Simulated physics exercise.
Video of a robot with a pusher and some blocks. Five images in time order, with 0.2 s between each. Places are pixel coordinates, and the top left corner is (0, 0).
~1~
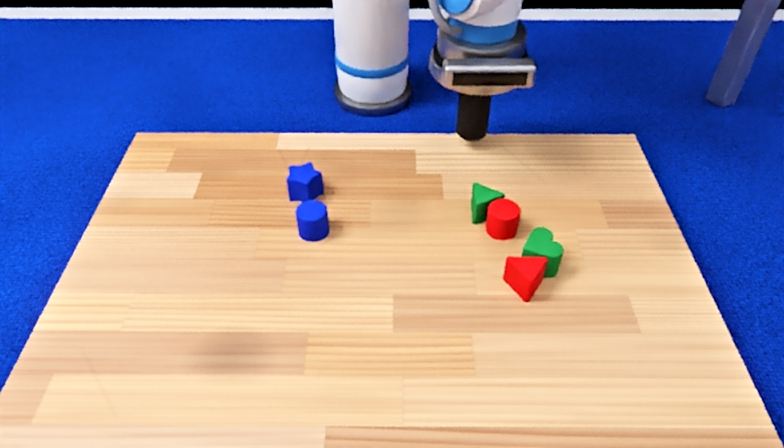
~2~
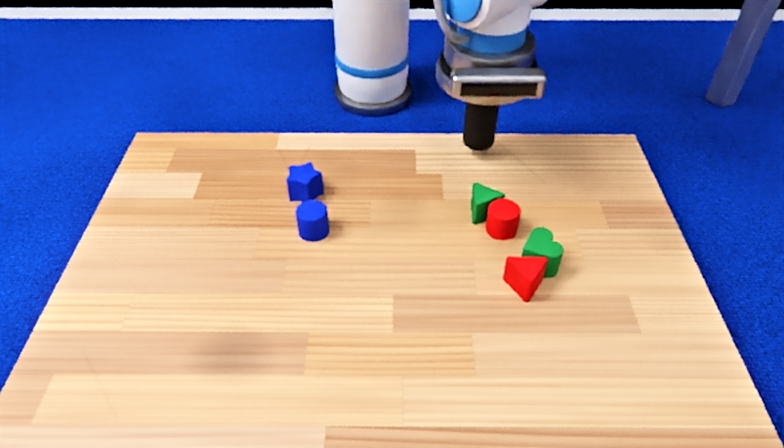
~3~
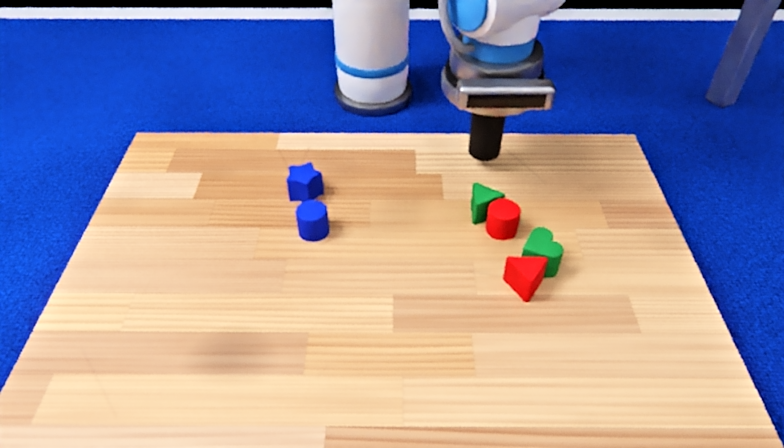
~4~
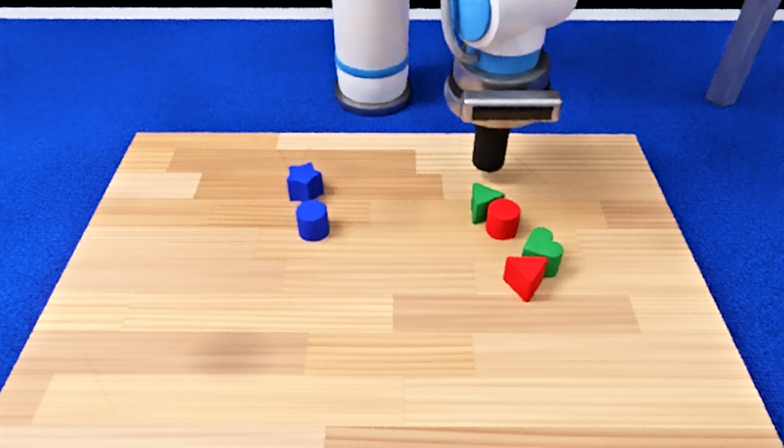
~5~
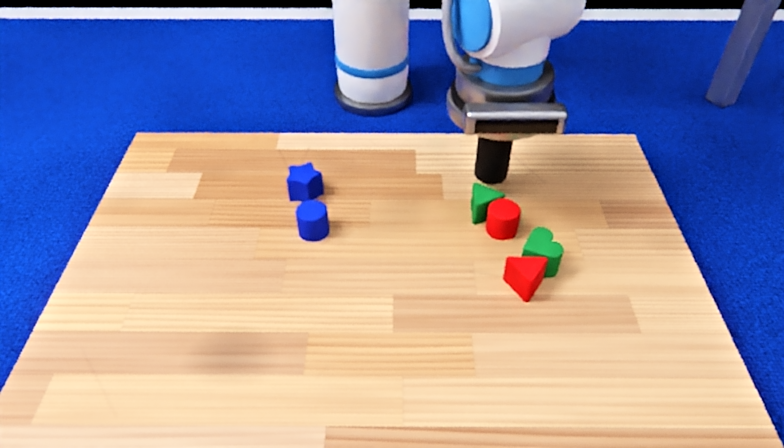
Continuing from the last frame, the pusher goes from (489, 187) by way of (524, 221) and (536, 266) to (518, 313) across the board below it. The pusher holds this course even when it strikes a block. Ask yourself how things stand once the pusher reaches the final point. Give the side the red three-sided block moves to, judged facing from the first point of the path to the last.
The shift is to the right of that direction.
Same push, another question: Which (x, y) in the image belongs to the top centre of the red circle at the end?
So, by the moment the path ends, you'll find the top centre of the red circle at (505, 226).
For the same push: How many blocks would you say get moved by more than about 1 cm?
My answer is three or more.
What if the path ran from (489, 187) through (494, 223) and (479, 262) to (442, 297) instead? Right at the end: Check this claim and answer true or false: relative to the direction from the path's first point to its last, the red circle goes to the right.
False
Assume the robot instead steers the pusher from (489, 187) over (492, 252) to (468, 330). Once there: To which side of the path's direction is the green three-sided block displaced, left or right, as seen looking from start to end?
It heads right.
On the path given first. One third of the way, pusher at (527, 210); red circle at (505, 215).
Two thirds of the way, pusher at (539, 254); red circle at (505, 226); red three-sided block at (524, 290), turned 30° clockwise; green heart-shaped block at (548, 276).
At the end, pusher at (521, 302); green three-sided block still; red circle at (505, 226); red three-sided block at (513, 319), turned 45° clockwise; green heart-shaped block at (553, 316), turned 20° clockwise.
